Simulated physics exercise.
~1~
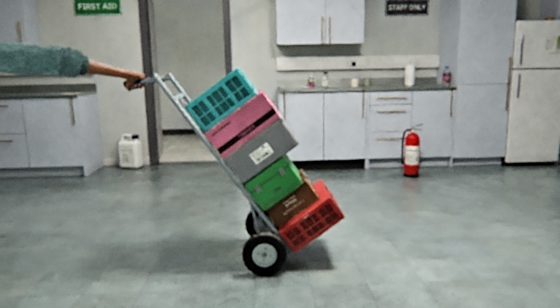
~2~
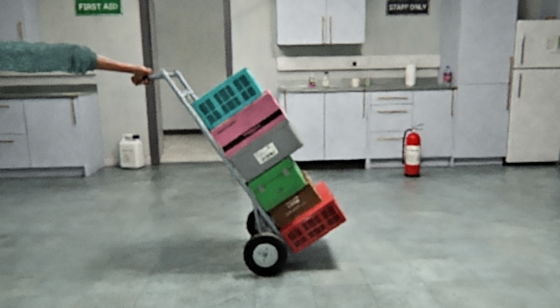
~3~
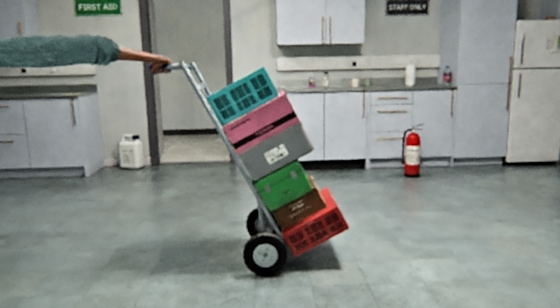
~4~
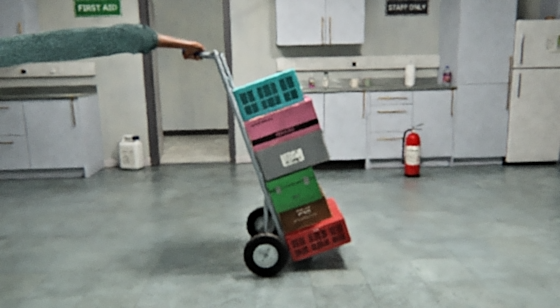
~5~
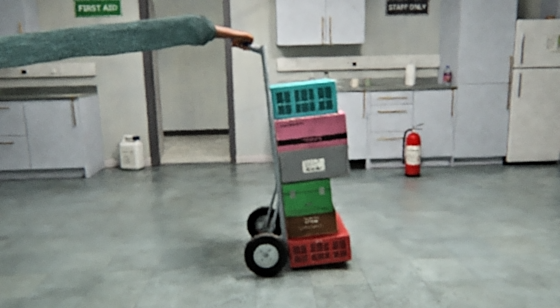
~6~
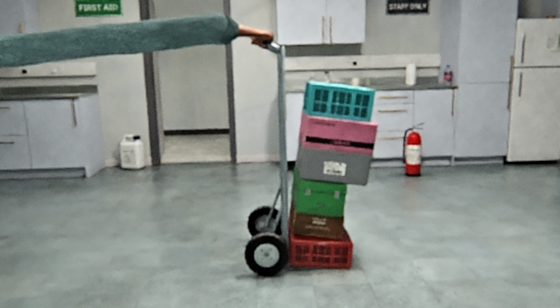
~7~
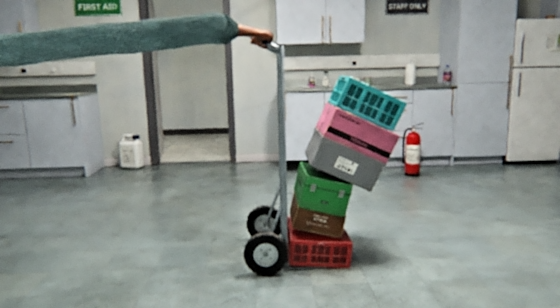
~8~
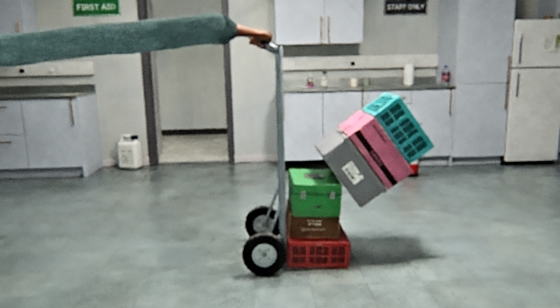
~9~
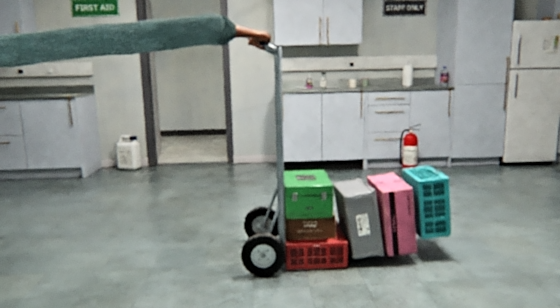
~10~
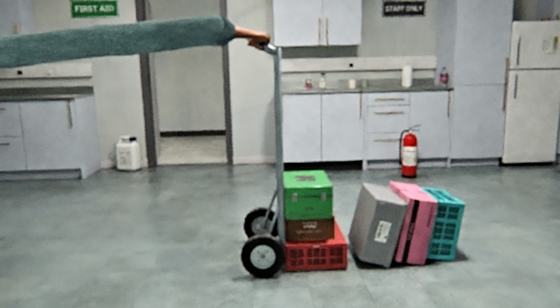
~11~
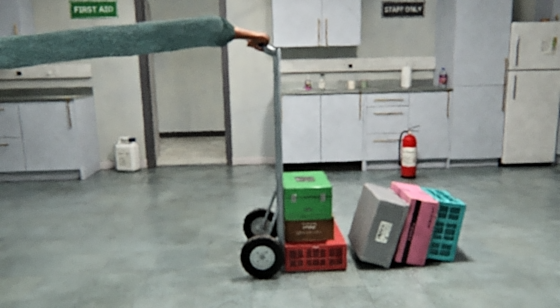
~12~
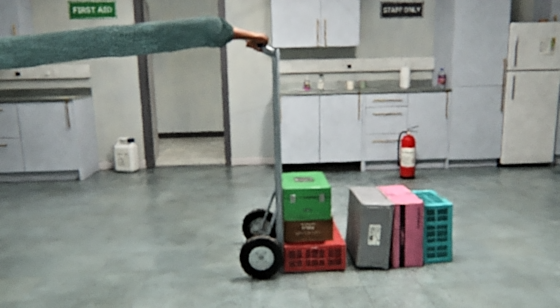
We see an outstretched arm tip a loaded hand truck upright in a kitchen-like room, where the grey, pink and turquoise containers topple off to the right and land on their sides on the floor, while the green, brown and red ones stay stacked by the truck.
